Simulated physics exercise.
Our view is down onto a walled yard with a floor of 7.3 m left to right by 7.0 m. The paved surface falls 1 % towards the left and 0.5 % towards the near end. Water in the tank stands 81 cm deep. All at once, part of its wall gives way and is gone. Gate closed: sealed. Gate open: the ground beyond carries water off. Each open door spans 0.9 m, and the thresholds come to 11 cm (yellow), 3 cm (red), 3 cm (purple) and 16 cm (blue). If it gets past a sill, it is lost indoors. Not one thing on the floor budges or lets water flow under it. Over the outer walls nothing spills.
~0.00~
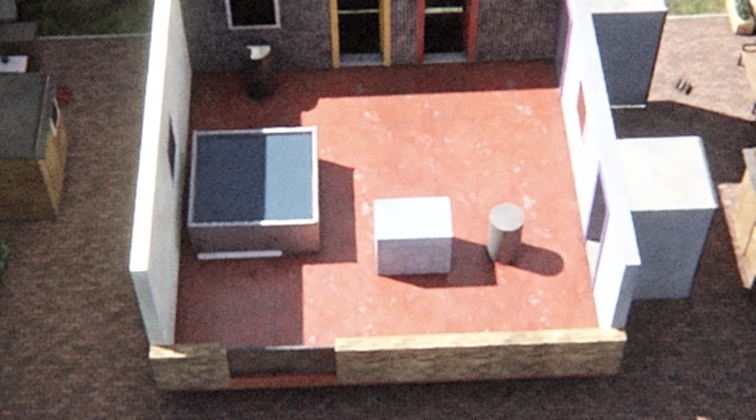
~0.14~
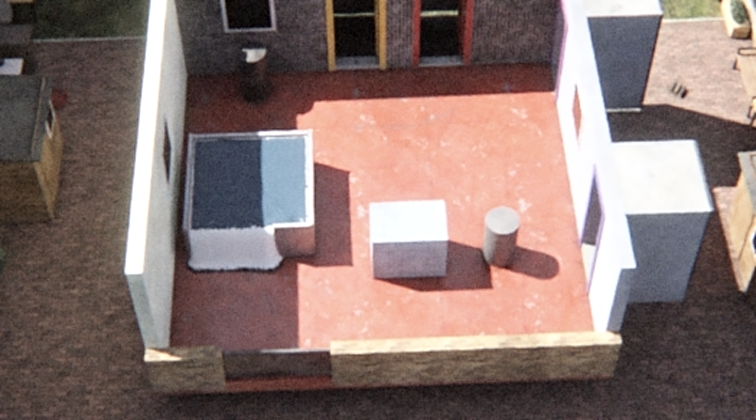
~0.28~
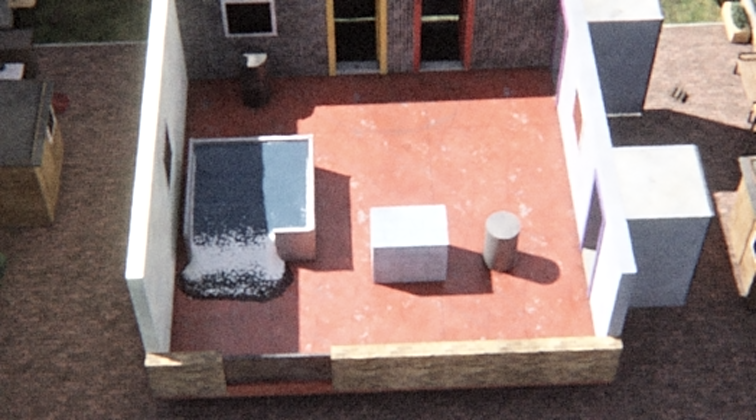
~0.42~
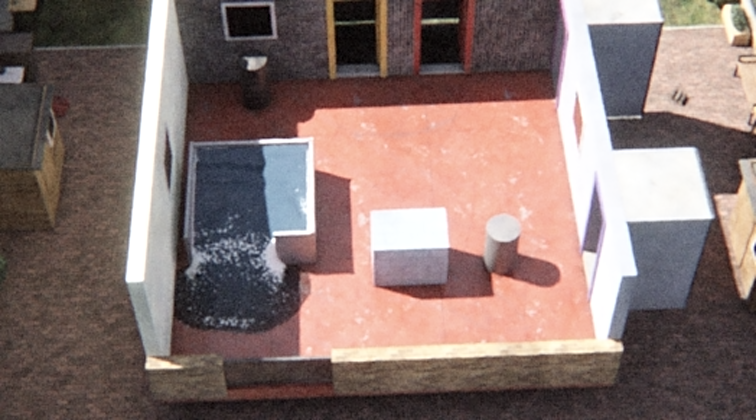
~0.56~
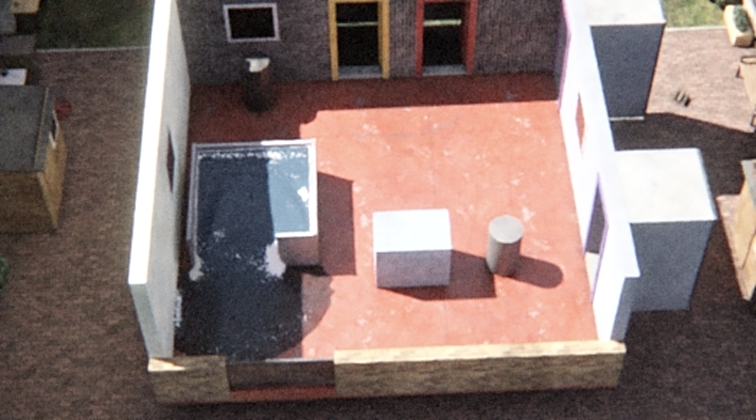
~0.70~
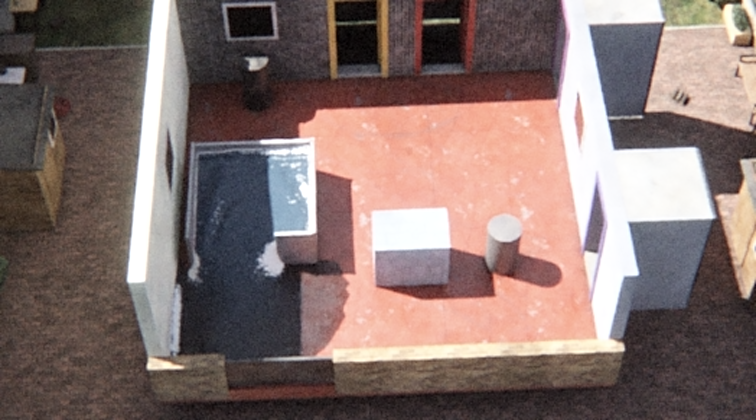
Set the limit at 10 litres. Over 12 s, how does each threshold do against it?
At the yellow door the water stays short of it. At the red door the water goes past it. At the purple door the water goes past it. At the blue door the water goes past it.
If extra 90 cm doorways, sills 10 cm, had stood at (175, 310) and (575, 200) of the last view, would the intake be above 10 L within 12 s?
Well, the first one ends up on the high side, the second one on the low side.
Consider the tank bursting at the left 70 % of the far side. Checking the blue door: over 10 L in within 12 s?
Then blue does not exceed it.
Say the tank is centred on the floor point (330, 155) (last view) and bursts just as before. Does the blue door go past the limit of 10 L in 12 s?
Lab note: Blue door, limit held.
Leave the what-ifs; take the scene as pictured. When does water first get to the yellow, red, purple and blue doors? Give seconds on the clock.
So, yellow at 6.5 s, then red at 7.0 s, purple at 6.0 s, and blue at 3.4 s.
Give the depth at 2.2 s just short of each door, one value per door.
Door by door, in cm: Yellow reads 0, red reads 0, purple reads 0, blue reads 0.
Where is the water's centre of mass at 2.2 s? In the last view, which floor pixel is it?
I'd put it close to (254, 289).
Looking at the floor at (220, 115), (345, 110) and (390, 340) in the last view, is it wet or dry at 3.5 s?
In turn: Not reached, still dry, flooded.
After 1.4 s water covers 15 % of the floor and is deepest (72 cm) near (170, 381); yellow door not reached, red door not reached, purple door not reached, blue door not reached.
After 2.2 s water covers 20 % of the floor and is deepest (55 cm) near (170, 381); yellow door not reached, red door not reached, purple door not reached, blue door not reached.
After 3.5 s water covers 40 % of the floor and is deepest (30 cm) near (170, 381); yellow door not reached, red door not reached, purple door not reached, blue door 12 cm at the sill, 0 L in.
After 7.0 s water covers 90 % of the floor and is deepest (20 cm) near (457, 368); yellow door 5 cm at the sill, 0 L in, red door 5 cm at the sill, 0 L in, purple door 2 cm at the sill, 0 L in, blue door 16 cm at the sill, 82 L in.
After 12.0 s water covers 100 % of the floor and is deepest (16 cm) near (204, 154); yellow door 6 cm at the sill, 0 L in, red door 8 cm at the sill, 70 L in, purple door 5 cm at the sill, 37 L in, blue door 6 cm at the sill, 83 L in.
